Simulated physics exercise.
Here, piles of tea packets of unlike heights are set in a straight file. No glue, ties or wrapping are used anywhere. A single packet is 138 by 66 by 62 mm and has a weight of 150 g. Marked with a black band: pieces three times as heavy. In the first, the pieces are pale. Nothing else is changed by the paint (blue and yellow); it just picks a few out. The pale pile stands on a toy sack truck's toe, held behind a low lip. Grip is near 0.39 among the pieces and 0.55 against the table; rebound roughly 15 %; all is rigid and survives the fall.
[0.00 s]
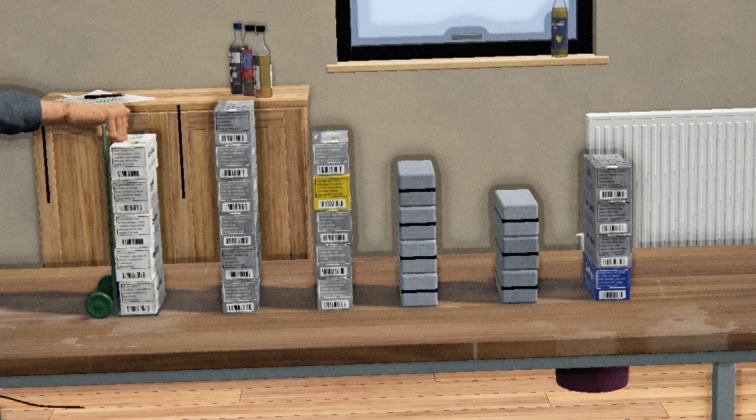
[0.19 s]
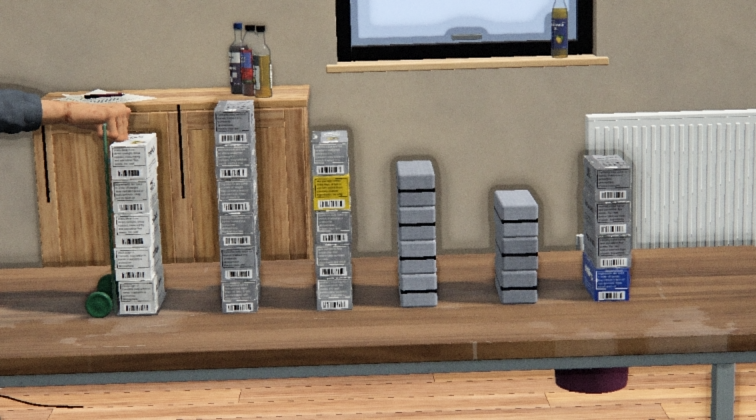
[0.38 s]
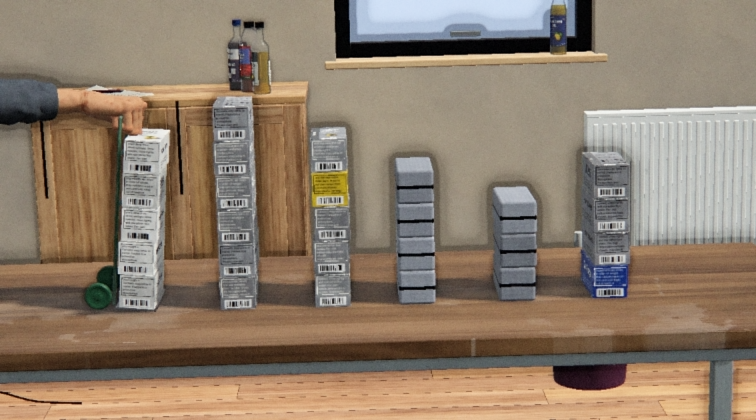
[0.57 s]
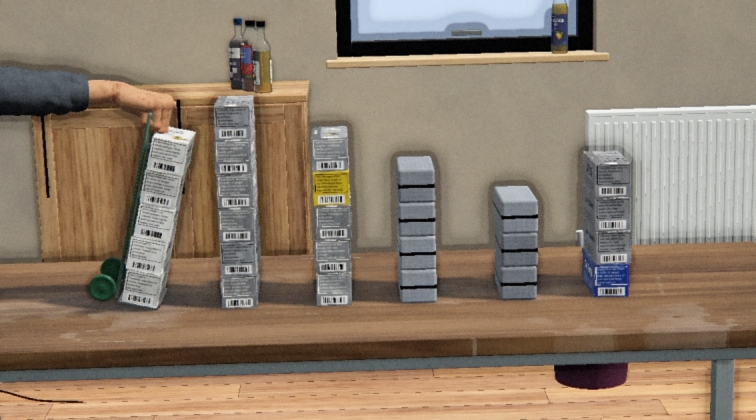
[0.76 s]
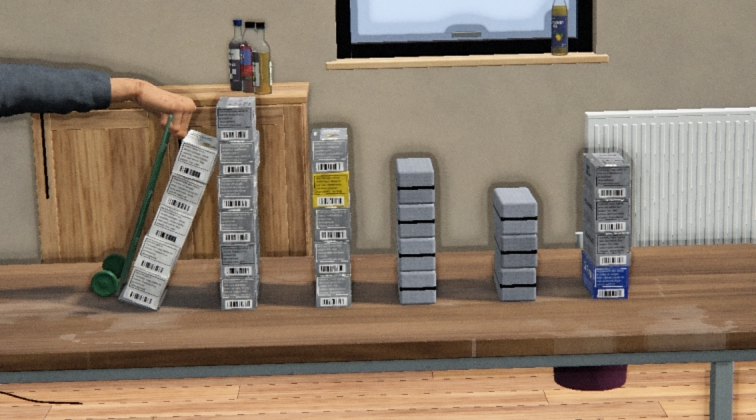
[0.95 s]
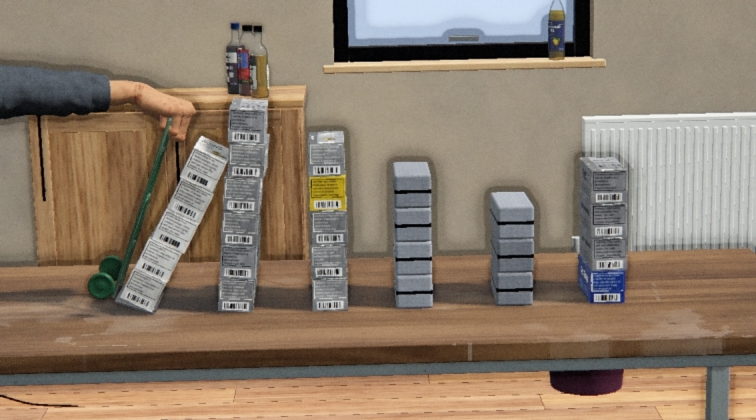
A hand at the left tips a small green sack truck forward, and the pale stack on it leans rightward, slowly at first and then more steeply, until it meets the tall grey stack, which tilts slightly. Grey stacks of differing heights, one with a yellow packet and the last with a blue base, line the wooden table. The room, with cupboard, bottles, window and radiator, is seen side-on from a nearly steady camera.
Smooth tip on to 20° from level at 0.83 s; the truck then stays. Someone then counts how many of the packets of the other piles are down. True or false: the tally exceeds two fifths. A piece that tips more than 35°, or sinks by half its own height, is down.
True.
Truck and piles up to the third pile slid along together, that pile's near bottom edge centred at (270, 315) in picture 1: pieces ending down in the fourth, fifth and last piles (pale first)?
In that case fourth pile 4, fifth pile 3, last pile 3.
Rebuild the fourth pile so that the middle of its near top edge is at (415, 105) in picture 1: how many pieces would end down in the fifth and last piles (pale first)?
Counts down - fifth: 3; last: 4.
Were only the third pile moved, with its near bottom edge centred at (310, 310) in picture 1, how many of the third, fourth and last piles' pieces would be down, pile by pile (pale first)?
Per pile - third: 5, fourth: 4, last: 3.
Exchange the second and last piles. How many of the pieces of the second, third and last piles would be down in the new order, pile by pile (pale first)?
Down per pile: Second 4, third 0, last 0.
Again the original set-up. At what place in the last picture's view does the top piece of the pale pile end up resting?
Resting point in the last picture: Around (296, 227).
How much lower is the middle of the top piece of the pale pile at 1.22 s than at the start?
The top piece is some 4 centimetres lower than at the start.
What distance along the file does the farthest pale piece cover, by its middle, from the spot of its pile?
Around 30 centimetres.
Around 1.22 s, 5 of the pale pile down; none of the 22 other packets down, 7 disturbed.
Around 1.44 s, 5 of the pale pile down; 6 of the 22 other packets down; yellow packet tipped 17°.
Around 1.80 s, 5 of the pale pile down; 14 of the 22 other packets down; yellow packet tipped 43°, 7 cm lower.
Around 2.36 s, 5 of the pale pile down; 20 of the 22 other packets down; yellow packet tipped 55°, 12 cm lower.
Finally (3.0 s), 5 of the pale pile down; 20 of the 22 other packets down; yellow packet tipped 54°, 12 cm lower; blue packet unmoved. That is 91 per cent. Seen by the last camera, middles, yellow packet near (453, 247), blue packet near (602, 278).
